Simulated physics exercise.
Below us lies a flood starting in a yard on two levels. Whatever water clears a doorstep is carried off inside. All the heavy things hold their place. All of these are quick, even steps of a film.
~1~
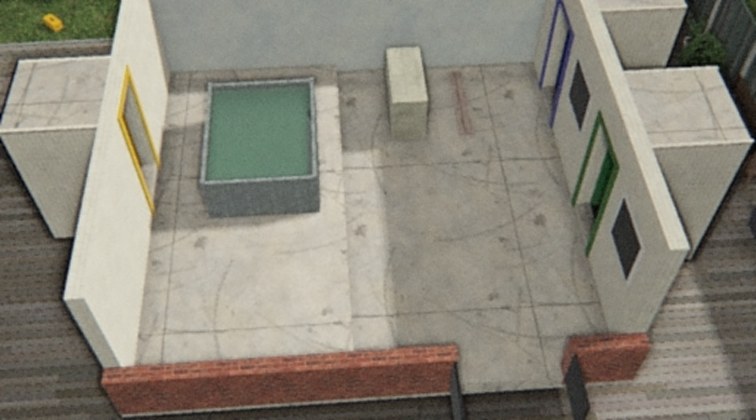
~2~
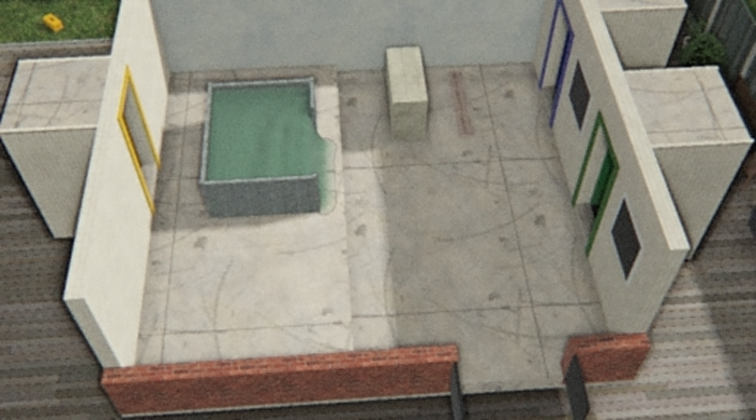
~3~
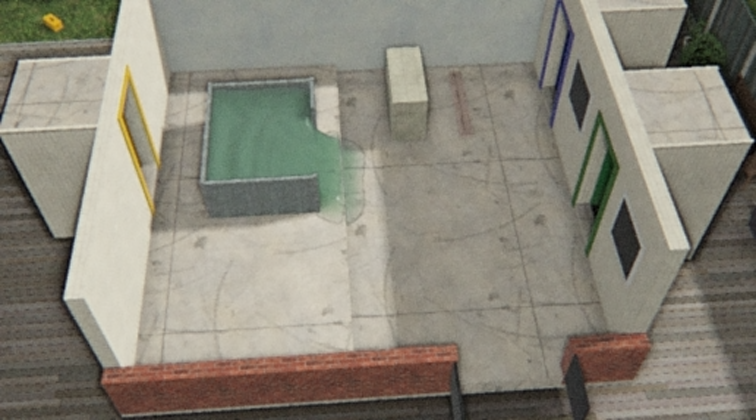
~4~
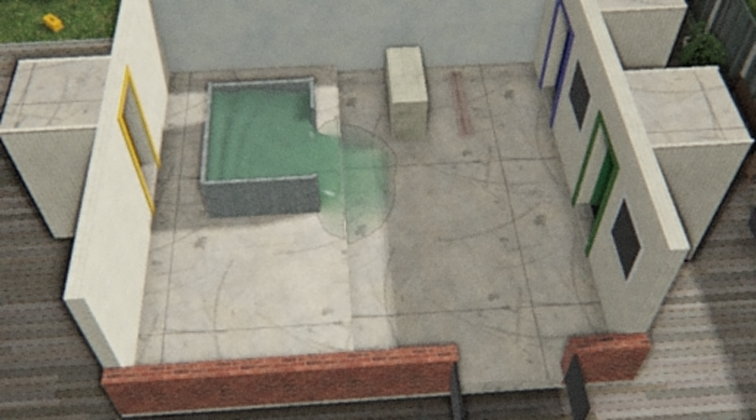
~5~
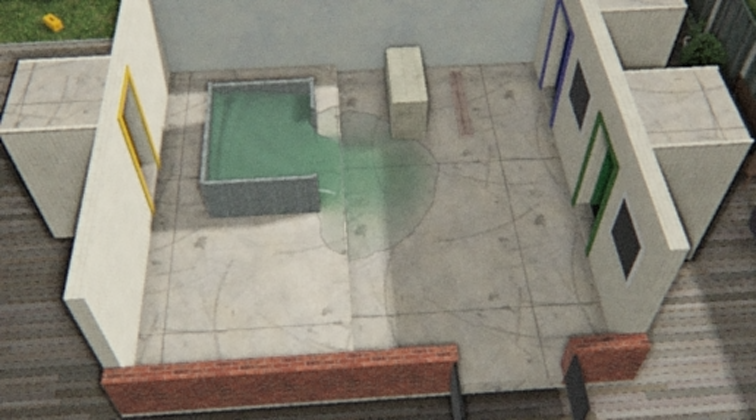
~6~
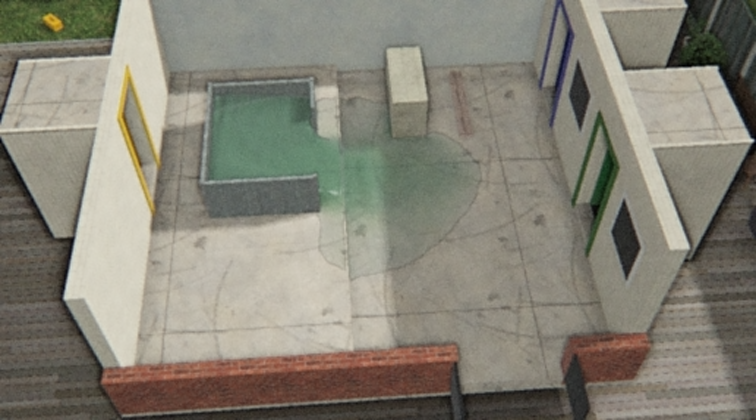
Green water poured out through a gap in the right side of a raised tank in a walled yard, then spread rightward across the concrete floor in a widening, thinning puddle.
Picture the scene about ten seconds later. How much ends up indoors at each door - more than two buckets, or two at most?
At the end, the yellow door sees two pails or less; the blue door sees more than two pails; the green door sees more than two pails.
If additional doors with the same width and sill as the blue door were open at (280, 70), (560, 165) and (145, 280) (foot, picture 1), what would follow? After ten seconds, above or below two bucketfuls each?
Doors one to three: Does not reach it / beats it / does not reach it.
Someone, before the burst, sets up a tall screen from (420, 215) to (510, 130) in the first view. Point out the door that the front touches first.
Answer - the one in blue.
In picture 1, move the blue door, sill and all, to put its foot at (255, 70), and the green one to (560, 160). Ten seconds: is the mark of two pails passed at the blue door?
Blue: Falls short.
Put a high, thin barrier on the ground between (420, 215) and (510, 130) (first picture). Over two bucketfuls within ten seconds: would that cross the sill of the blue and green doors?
I reckon the blue door breaks the limit, and the green door keeps inside the limit as well.
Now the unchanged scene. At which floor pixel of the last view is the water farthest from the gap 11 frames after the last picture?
About (616, 359).
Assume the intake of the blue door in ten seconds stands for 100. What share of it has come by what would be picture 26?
Estimate: Roughly 75 %.
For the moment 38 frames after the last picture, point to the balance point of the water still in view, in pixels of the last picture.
Near (445, 199) in the last view.
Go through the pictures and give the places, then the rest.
Still water in the water tank at (261, 132), in the first frame.
Water pours out at (314, 165) and has run to (325, 141), in the second frame.
Water pours out at (314, 166) and has run to (353, 146), in the third frame.
The front is at (390, 154), out from the gap at (315, 167), in the fourth frame.
The front is at (432, 162), out from the gap at (315, 167), in the fifth frame.
The front is at (473, 165), out from the gap at (315, 167), in the sixth frame.
A moment on, water covers 35 % of the floor; the yellow door not reached, the blue door not reached, the green door under two buckets in.
Next, water covers 50 % of the floor; the yellow door not reached, the blue door under two buckets in, the green door over two buckets in.
Then, water covers 55 % of the floor; the yellow door not reached, the blue door over two buckets in, the green door far over two buckets in.
Later, water covers 60 % of the floor; the yellow door not reached, the blue door over two buckets in, the green door far over two buckets in.
In the end, water covers 60 % of the floor; the yellow door not reached, the blue door over two buckets in, the green door far over two buckets in.
